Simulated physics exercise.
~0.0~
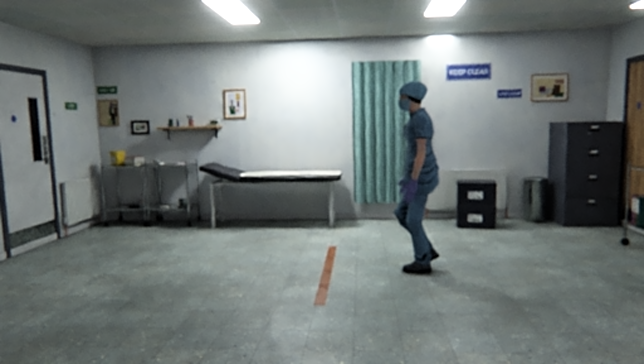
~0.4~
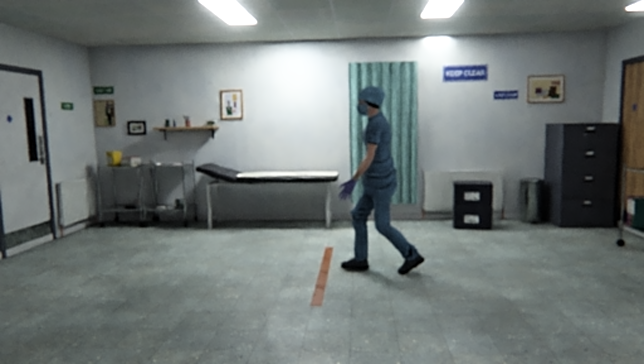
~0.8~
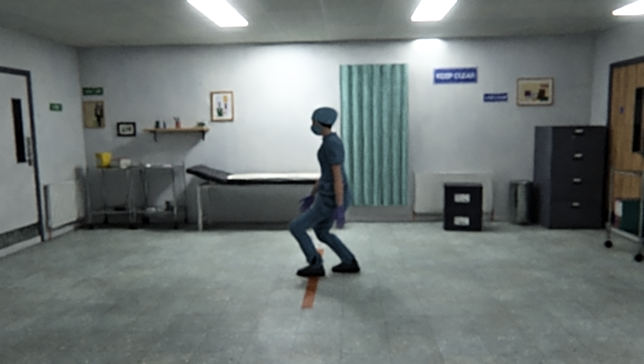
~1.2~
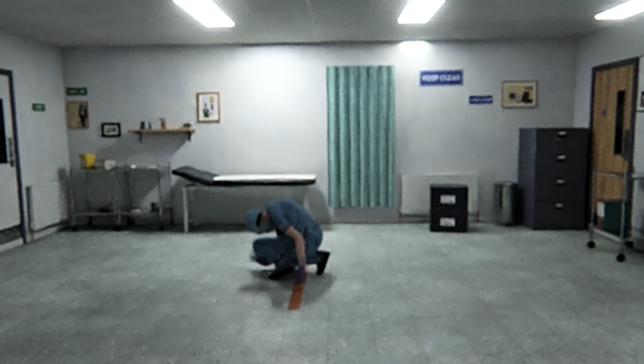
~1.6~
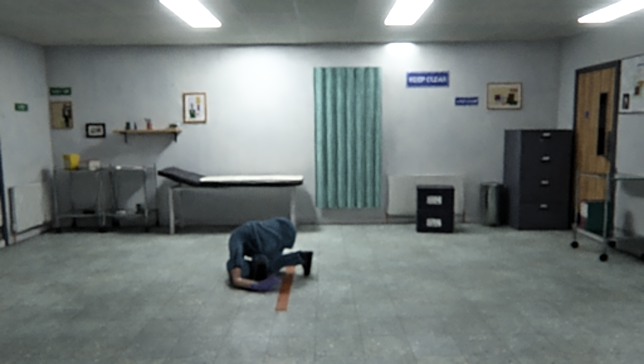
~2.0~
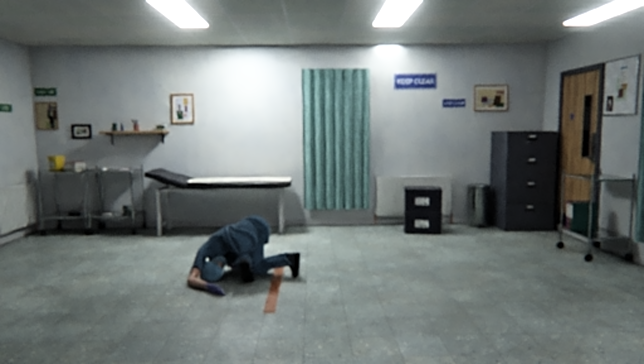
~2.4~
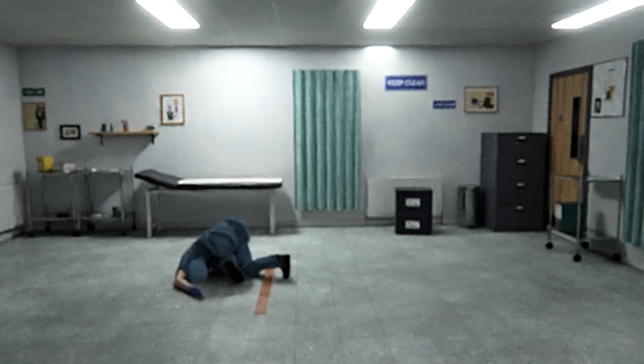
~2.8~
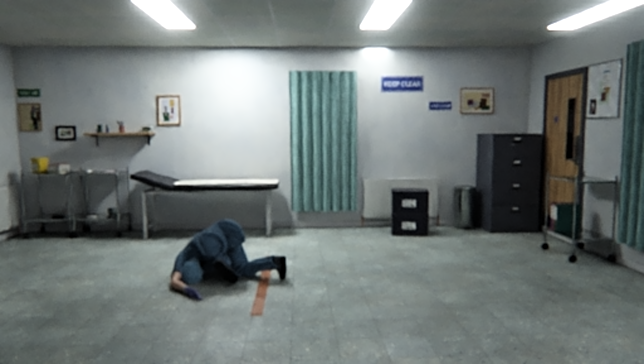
Person in blue scrubs walking left across a clinic room, crouching at orange floor tape, then folding forward onto the floor beyond it.
